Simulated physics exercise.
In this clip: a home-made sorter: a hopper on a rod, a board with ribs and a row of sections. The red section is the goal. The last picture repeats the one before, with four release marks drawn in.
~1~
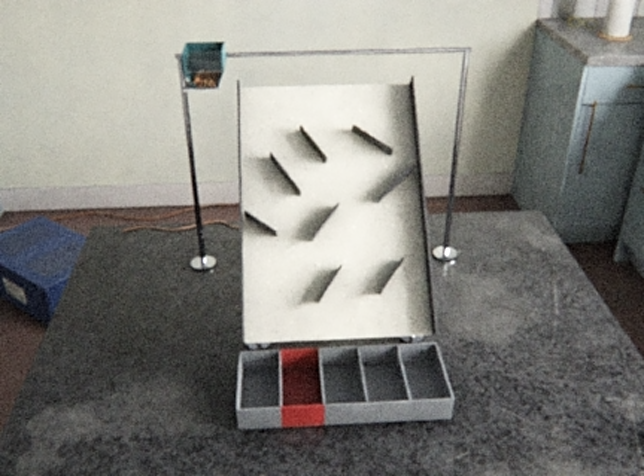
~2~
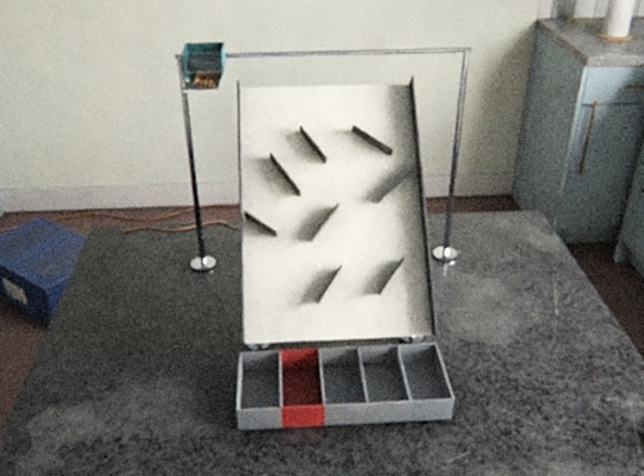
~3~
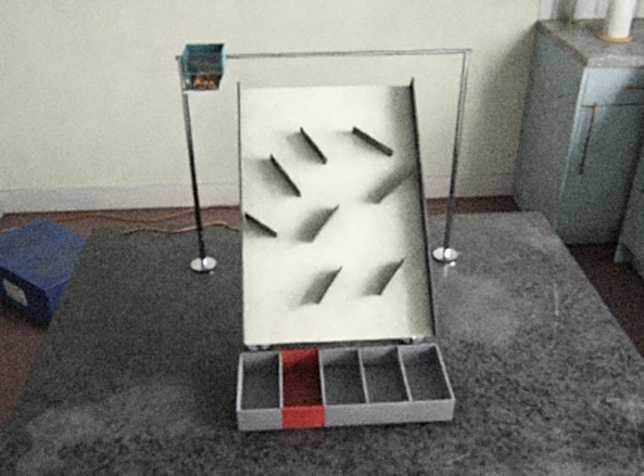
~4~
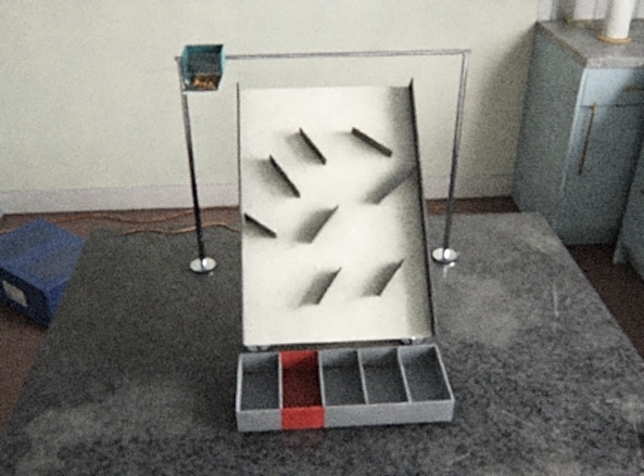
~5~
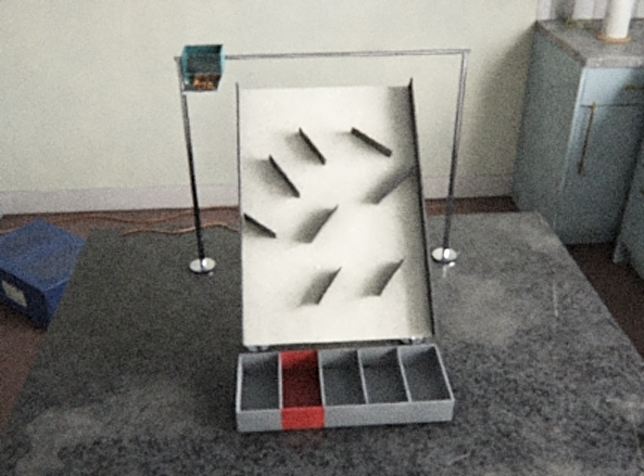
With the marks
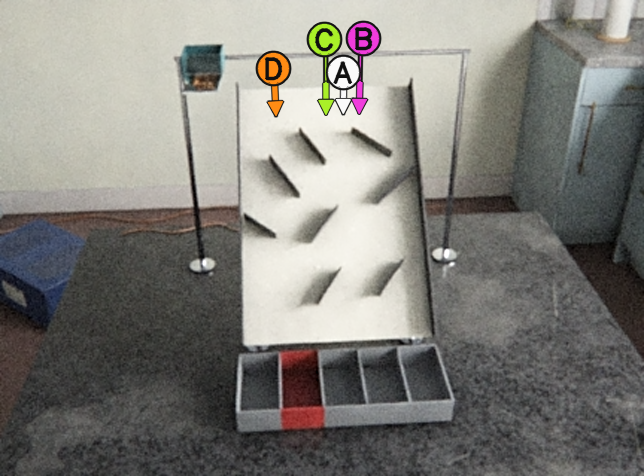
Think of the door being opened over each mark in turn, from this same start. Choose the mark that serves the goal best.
The best mark is D.
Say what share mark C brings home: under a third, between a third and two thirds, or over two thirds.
Under a third.
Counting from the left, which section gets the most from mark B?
It is the third one.
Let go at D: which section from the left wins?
It is the second one.
On the marked copy, mark A meets the board at (343, 108); mark B meets the board at (359, 108); mark C meets the board at (325, 109); mark D meets the board at (275, 110).
With A, about a tenth in the red section, the larger part in other sections, about a tenth held on the board.
With B, not one piece in the red section, the larger part in other sections, about a tenth held on the board, just a few outside the box.
With C, just a few in the red section, almost all in other sections.
With D, the larger part in the red section, about a tenth in other sections, about a tenth held on the board.
